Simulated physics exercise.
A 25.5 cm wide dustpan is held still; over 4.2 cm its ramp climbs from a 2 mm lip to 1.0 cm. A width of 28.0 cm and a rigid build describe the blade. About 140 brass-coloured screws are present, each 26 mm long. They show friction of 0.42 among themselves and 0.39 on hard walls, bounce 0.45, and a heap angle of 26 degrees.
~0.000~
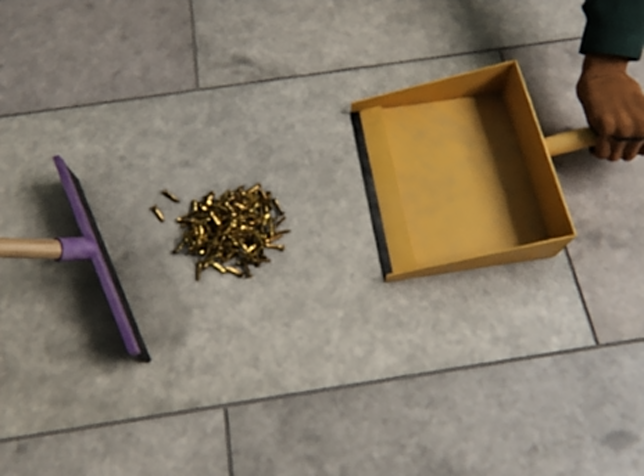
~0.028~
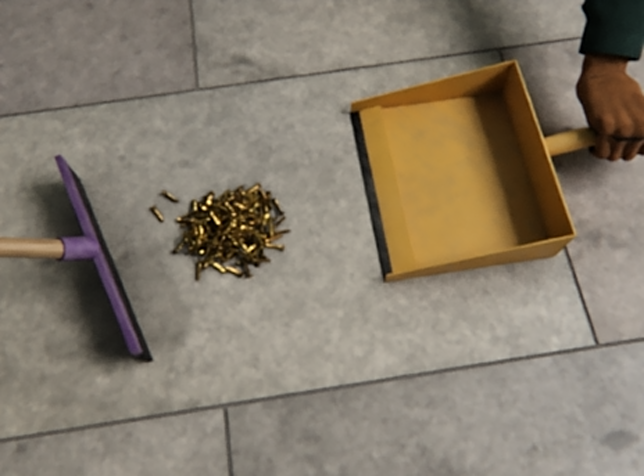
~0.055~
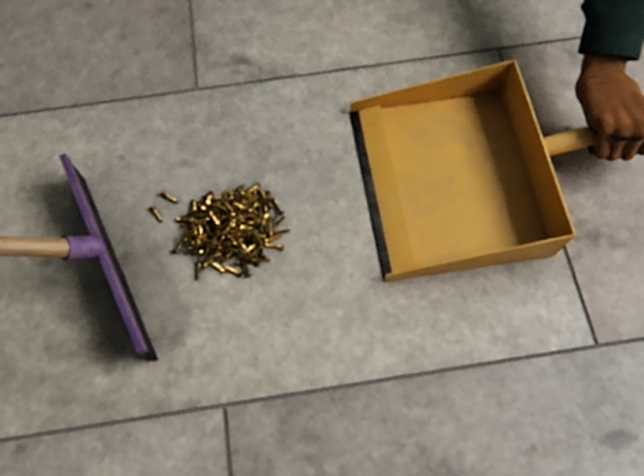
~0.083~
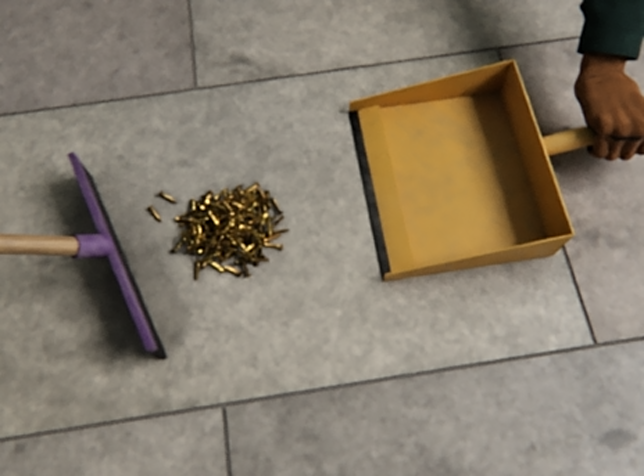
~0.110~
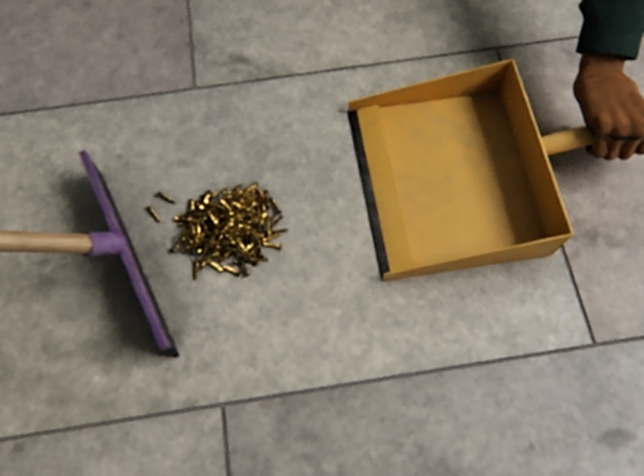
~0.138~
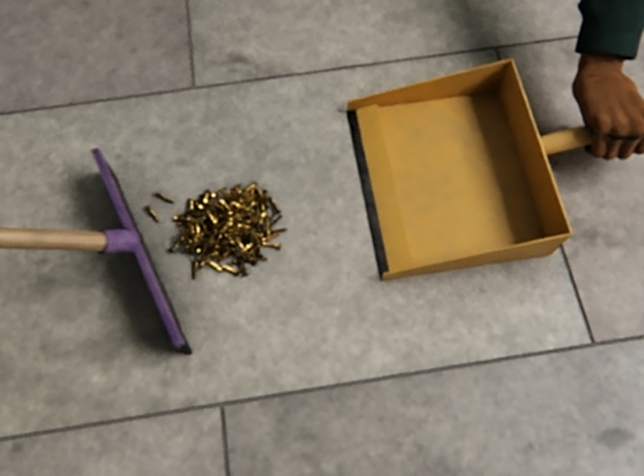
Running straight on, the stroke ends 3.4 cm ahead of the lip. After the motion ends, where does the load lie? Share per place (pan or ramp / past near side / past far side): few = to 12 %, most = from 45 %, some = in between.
Shares - pan: Few, near side: Few, far side: Few.
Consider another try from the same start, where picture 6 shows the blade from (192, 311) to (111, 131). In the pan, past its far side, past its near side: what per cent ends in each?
Pan 20; far 5; near 0.
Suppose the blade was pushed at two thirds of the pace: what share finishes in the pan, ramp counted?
In that case roughly 0 percent.
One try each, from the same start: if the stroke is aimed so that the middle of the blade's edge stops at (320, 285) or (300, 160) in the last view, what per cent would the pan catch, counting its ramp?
I'd expect around 0 percent, then around 5 percent.
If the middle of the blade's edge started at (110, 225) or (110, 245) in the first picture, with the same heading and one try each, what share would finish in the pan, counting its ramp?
First try about 10 per cent, second about 5 per cent.
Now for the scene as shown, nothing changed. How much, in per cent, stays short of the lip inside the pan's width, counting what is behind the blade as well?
I'd estimate close to 95 per cent.
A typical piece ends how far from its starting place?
It works out to some 16 cm.
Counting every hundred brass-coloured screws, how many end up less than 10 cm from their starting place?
About 0 %.
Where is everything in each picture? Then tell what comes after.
In the first frame, blade from (134, 351) to (60, 163), moved 0.0 cm, 0 of the pieces shifted so far; middle of the pieces at (229, 229); pan at (462, 179).
In the second frame, blade from (136, 350) to (62, 162), moved 0.2 cm, 0 of the pieces shifted so far; middle of the pieces at (229, 229).
In the third frame, blade from (142, 349) to (67, 161), moved 0.9 cm, 0 of the pieces shifted so far; middle of the pieces at (228, 228).
In the fourth frame, blade from (151, 347) to (75, 160), moved 2.1 cm, 0 of the pieces shifted so far; middle of the pieces at (227, 228).
In the fifth frame, blade from (164, 345) to (86, 158), moved 3.7 cm, 1 of the pieces shifted so far; middle of the pieces at (226, 228).
In the sixth frame, blade from (179, 343) to (99, 155), moved 5.4 cm, 3 of the pieces shifted so far; middle of the pieces at (225, 227); pan at (458, 177). Its pace works out near 0.62 m/s.
Then, at 0.31 s, middle of the blade 18 cm from the lip; 0 % over the lip, far side 0 %, near side 0 %.
After 0.43 s, middle of the blade 11 cm from the lip; 0 % over the lip, far side 0 %, near side 0 %.
After 0.68 s, middle of the blade 8 cm from the lip; 5 % over the lip, far side 0 %, near side 0 %.
At rest (1.3 s), pan 5 %, near side 0 %, far side 0 %, in front of the lip or behind the blade 95 %.
